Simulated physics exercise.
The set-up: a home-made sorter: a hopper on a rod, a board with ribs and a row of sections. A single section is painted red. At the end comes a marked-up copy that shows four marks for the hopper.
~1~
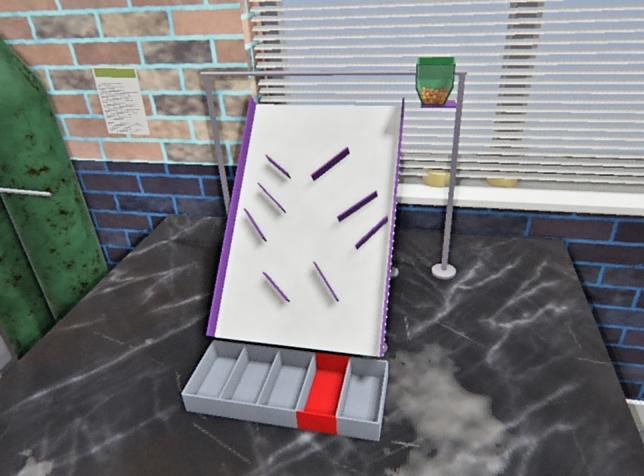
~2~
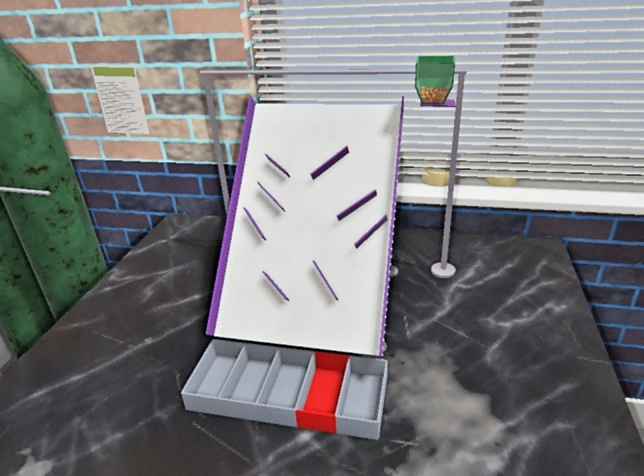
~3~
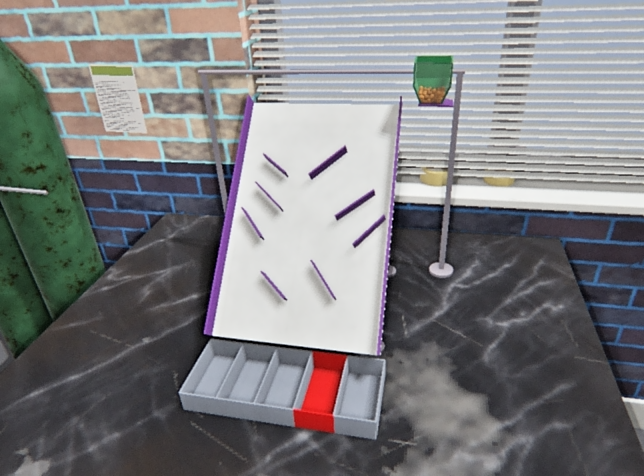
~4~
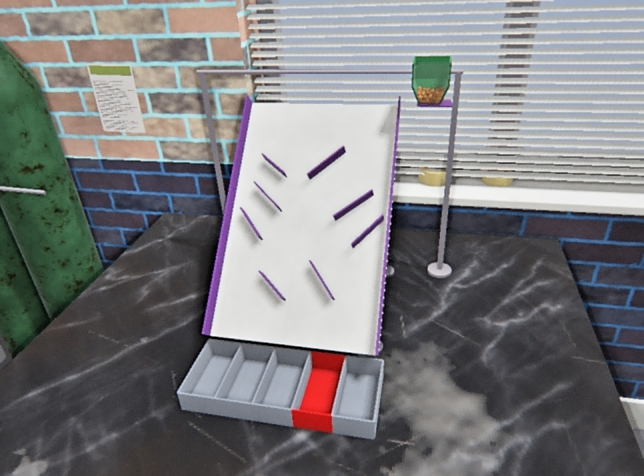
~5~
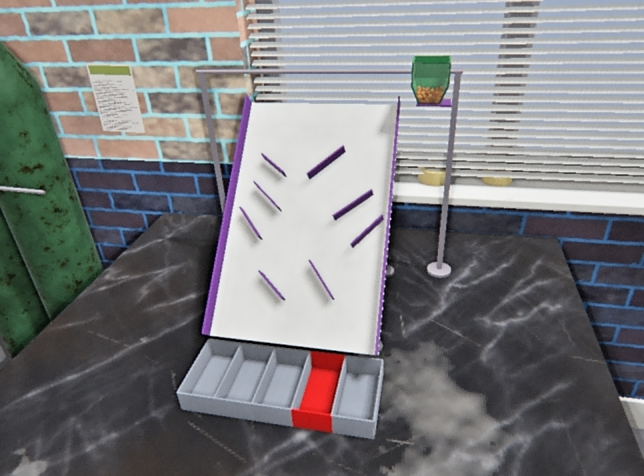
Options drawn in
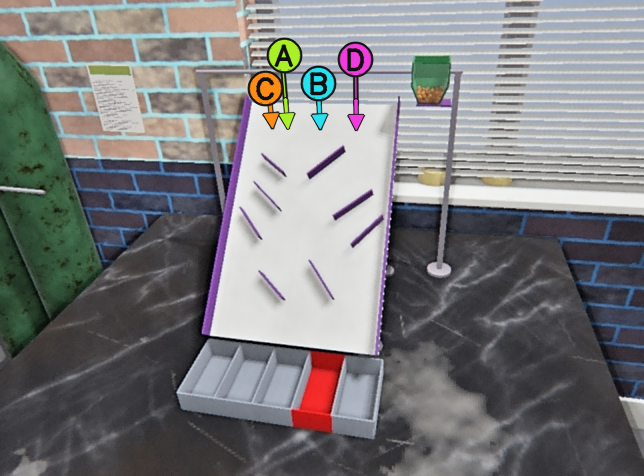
A white board with purple edges and slanted purple ribs leans upright on a dark marbled countertop, seen from the front and slightly above, before brick walls and a blinded window. A green hopper of small orange-brown pieces hangs on a grey rod at upper right, while a grey tray below has five sections, the fourth from left red. Nothing moves except the view, which shifts very slightly.
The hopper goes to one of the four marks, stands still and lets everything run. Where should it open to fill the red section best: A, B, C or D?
B.
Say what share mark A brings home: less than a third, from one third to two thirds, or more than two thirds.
Mark A gives less than a third.
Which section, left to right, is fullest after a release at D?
It is the third one.
On the marked copy, mark A meets the board at (287, 123); mark B meets the board at (320, 123); mark C meets the board at (271, 122); mark D meets the board at (356, 124).
With A, a small part in the red section, most in other sections, a stray few held on the board, a small part outside the box.
With B, about half in the red section, about half in other sections.
With C, a small part in the red section, most in other sections, a small part outside the box.
With D, about a quarter in the red section, most in other sections.
